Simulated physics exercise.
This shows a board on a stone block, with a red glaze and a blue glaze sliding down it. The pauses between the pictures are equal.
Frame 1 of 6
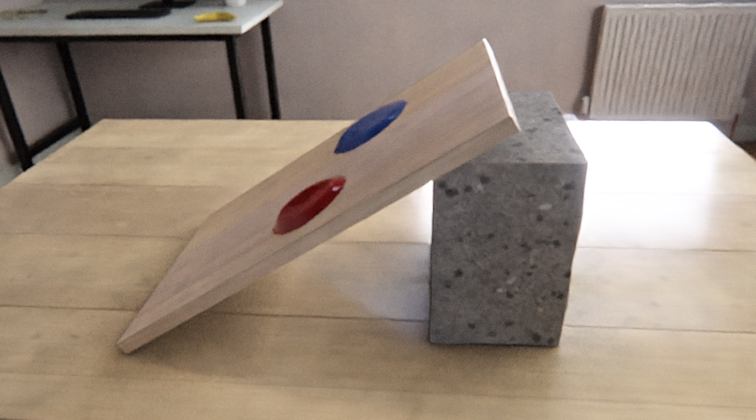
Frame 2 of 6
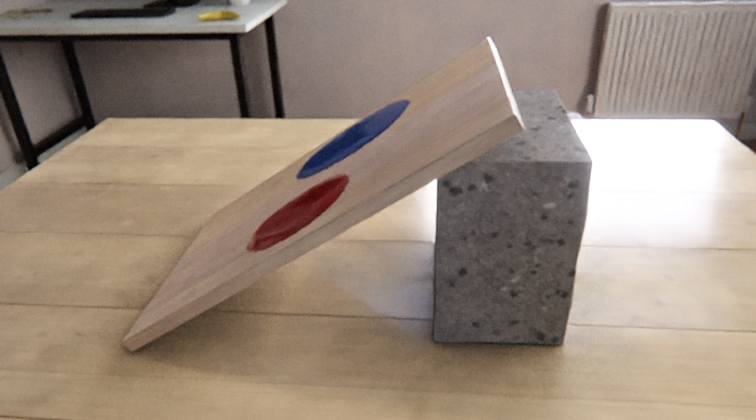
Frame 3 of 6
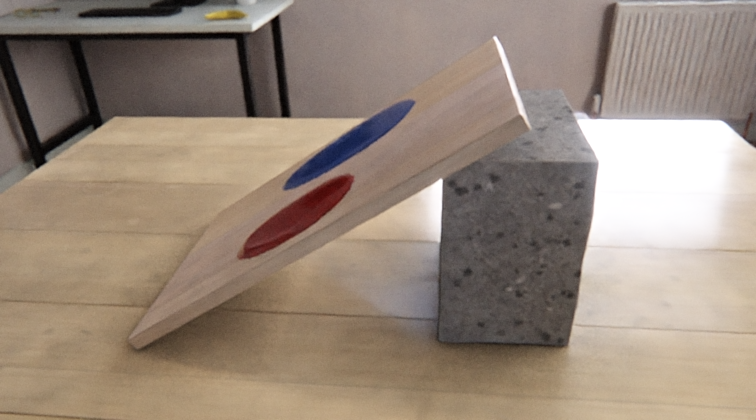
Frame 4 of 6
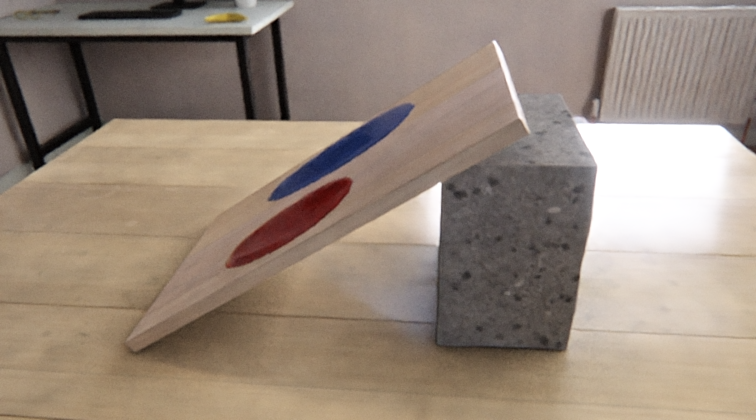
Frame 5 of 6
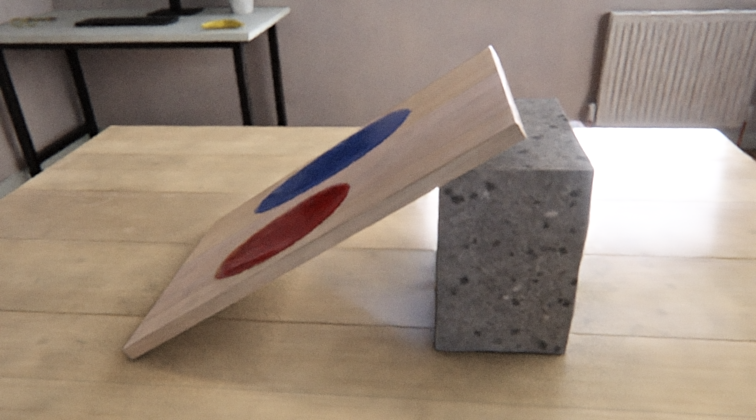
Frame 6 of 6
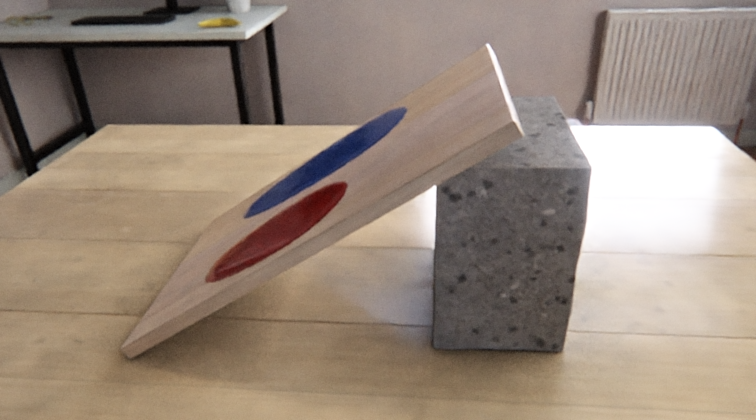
On a pale wooden table in a room with a desk and a radiator behind, seen from the side and slightly above, a board leans on a speckled grey stone block. A glossy red patch lies on the board's near side, with a blue one beyond it. Both stretch down the slope to the left, quickly at first, then slowly, while the view shifts slightly.
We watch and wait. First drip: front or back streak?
Back.
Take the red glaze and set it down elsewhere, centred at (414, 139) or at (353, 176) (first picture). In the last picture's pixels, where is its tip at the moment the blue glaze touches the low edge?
(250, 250) first, then (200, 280).
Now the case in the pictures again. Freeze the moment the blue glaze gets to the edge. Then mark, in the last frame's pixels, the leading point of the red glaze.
Around (170, 293).
A moment on, the red glaze is three quarters of the way down; the blue glaze is close to the edge.
Further on, the red glaze is close to the edge; the blue glaze is close to the edge.
When it is over, the red glaze is close to the edge; the blue glaze is at the low edge.
